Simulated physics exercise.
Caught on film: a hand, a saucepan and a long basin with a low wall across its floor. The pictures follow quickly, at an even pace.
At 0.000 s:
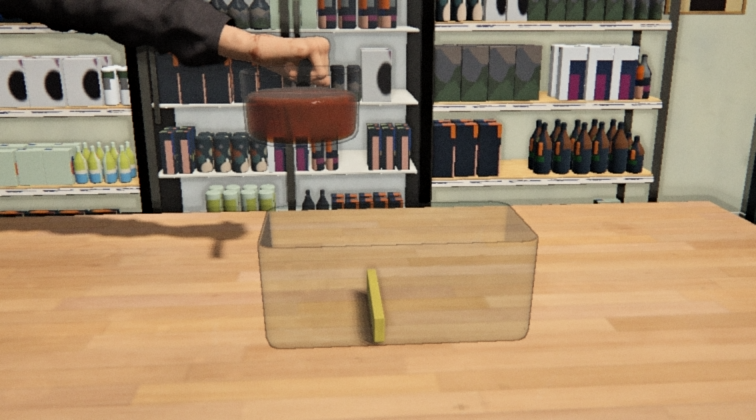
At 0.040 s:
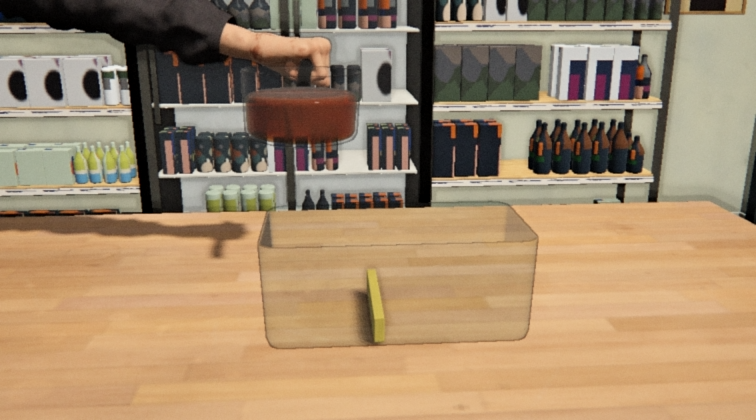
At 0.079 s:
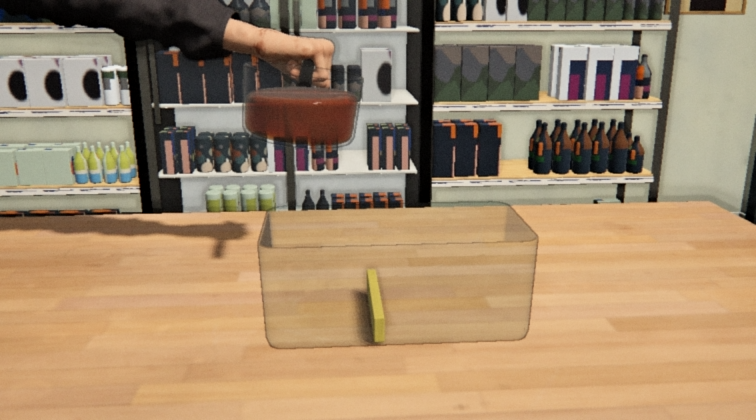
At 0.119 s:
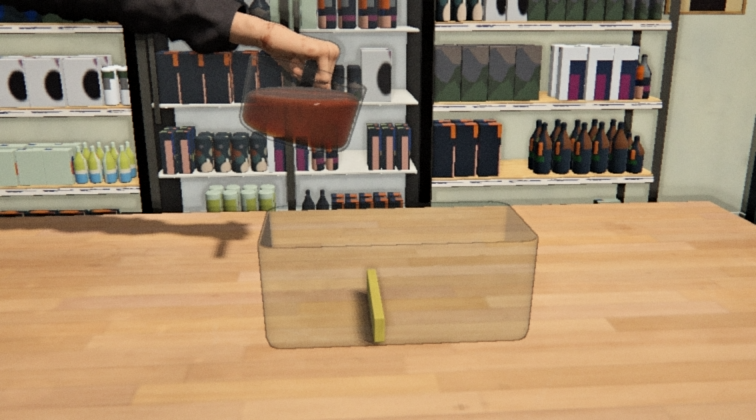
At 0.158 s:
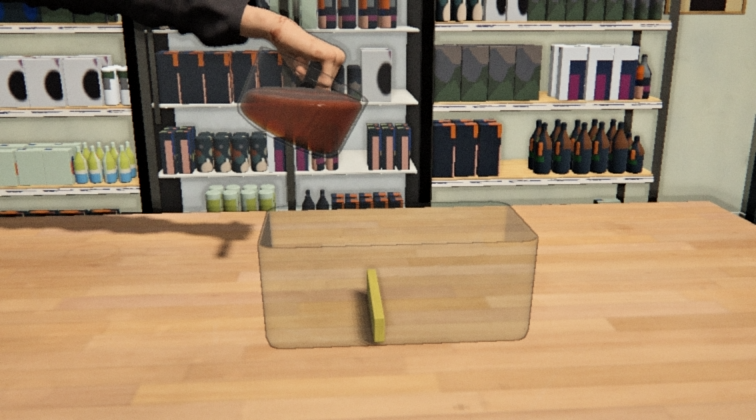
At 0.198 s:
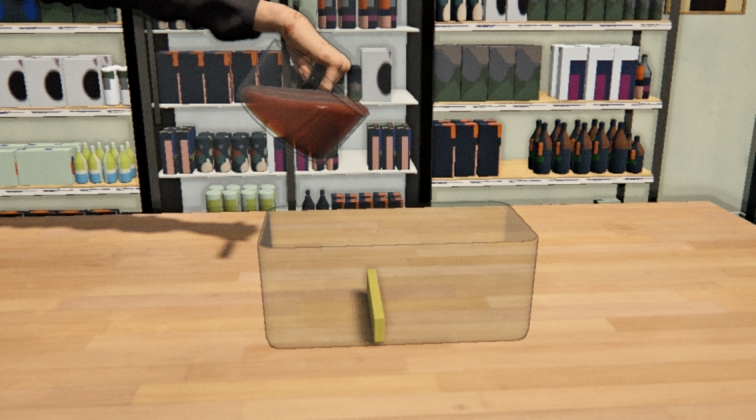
A hand in a dark sleeve reaches in from the upper left above a light wooden counter, seen from the front by a still camera, with shelves of bottles and boxes behind. It holds a see-through saucepan of reddish-brown liquid over a long, clear basin with a low yellow wall inside. The hand tilts the pan gradually, then more steeply, its right side dipping lower.
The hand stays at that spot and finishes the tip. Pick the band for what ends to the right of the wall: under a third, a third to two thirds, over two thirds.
It comes to more than two thirds.
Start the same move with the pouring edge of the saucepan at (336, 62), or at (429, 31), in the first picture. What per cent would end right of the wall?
In turn 55 and 75 in a hundred.
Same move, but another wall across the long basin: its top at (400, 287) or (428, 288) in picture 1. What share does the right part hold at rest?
In turn 40 and 10 in a hundred.
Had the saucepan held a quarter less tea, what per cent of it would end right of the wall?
Some 75 per cent.
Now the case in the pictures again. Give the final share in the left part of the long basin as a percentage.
About 20 per cent.
By 0.43 s the tilt is 108° and 22 per cent is still to pour, 0 is left of the wall and 30 right of it.
By 0.61 s the tilt is 111° and 4 per cent is still to pour, 17 is left of the wall and 73 right of it.
By 0.78 s the tilt is 111° and 0 per cent is still to pour, 19 is left of the wall and 79 right of it.
By 0.98 s the tilt is 111° and 0 per cent is still to pour, 20 is left of the wall and 78 right of it.
At rest 21 per cent lies left of the wall, 78 right of it and 1 outside.
